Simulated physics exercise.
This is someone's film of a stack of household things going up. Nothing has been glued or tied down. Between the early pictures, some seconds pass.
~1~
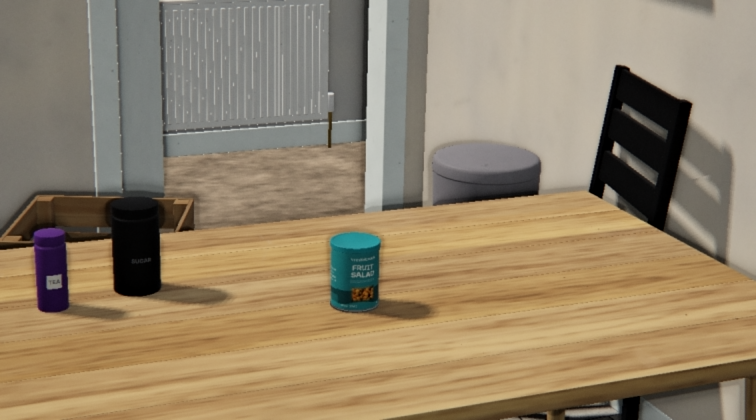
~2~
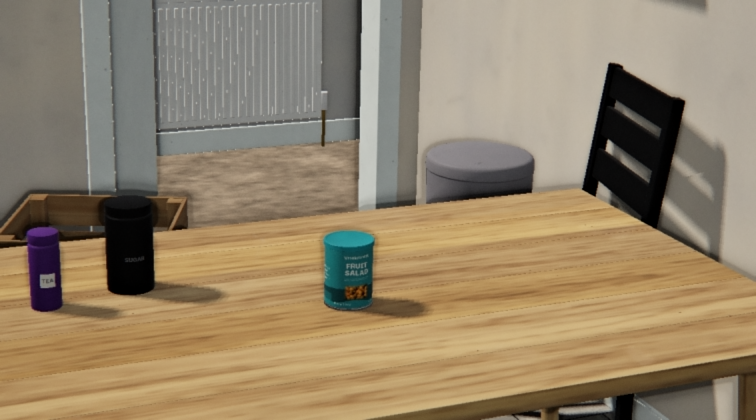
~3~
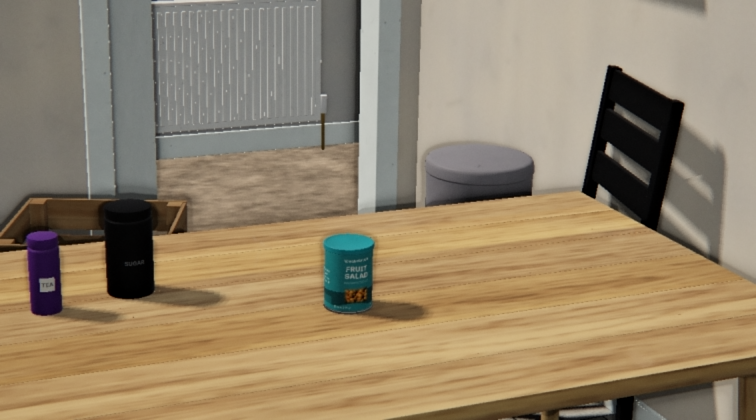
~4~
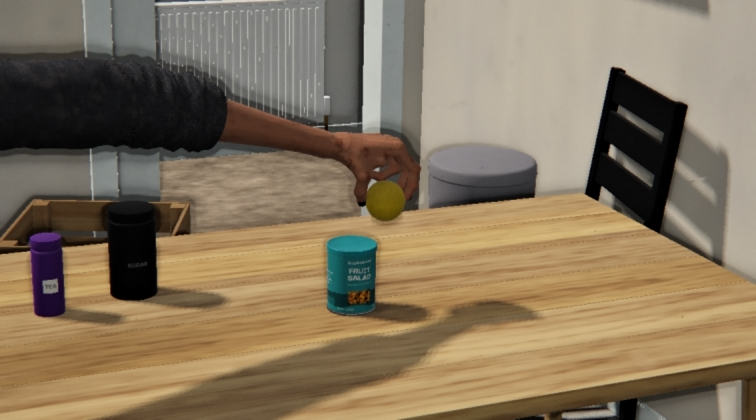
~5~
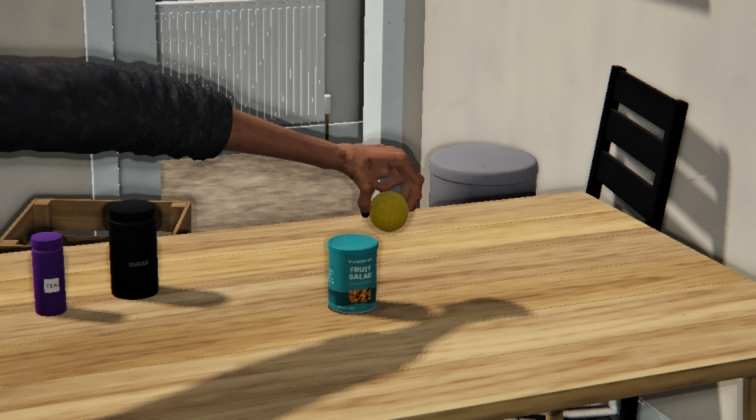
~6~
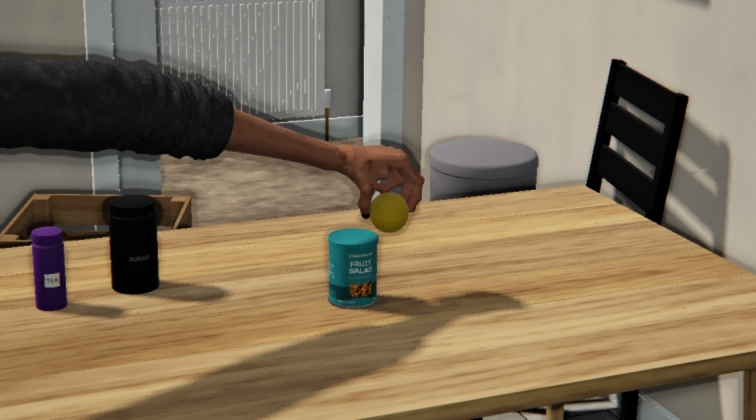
On a wooden table with a purple shaker, black jar and turquoise tin, a hand brings in a yellow lemon, lowering it slightly.
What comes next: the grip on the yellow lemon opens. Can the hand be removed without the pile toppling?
No, the pile topples.
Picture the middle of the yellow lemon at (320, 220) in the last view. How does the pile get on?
Then it gives way.
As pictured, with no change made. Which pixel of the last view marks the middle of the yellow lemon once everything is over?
It ends up close to (413, 273).
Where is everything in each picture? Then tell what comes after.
In the first picture, the last thing is not in view yet; purple shaker (51, 270).
In the second picture, the last thing is not in view yet; black jar (130, 245).
In the third picture, the last thing is not in view yet; turquoise tin (348, 274).
The fourth picture shows on its way; yellow lemon (385, 201); purple shaker (48, 275).
The fifth picture shows on its way; yellow lemon (389, 212); black jar (133, 249).
The sixth picture shows set down, still held; yellow lemon (389, 212); turquoise tin (353, 269).
Then, 0.36 s after the last picture, yellow lemon now fallen.
Then, 0.72 s after the last picture, nothing new.
At rest, fallen, yellow lemon; the other 3 in place. Seen from the same camera at the end, yellow lemon near (413, 273). The pile comes apart.
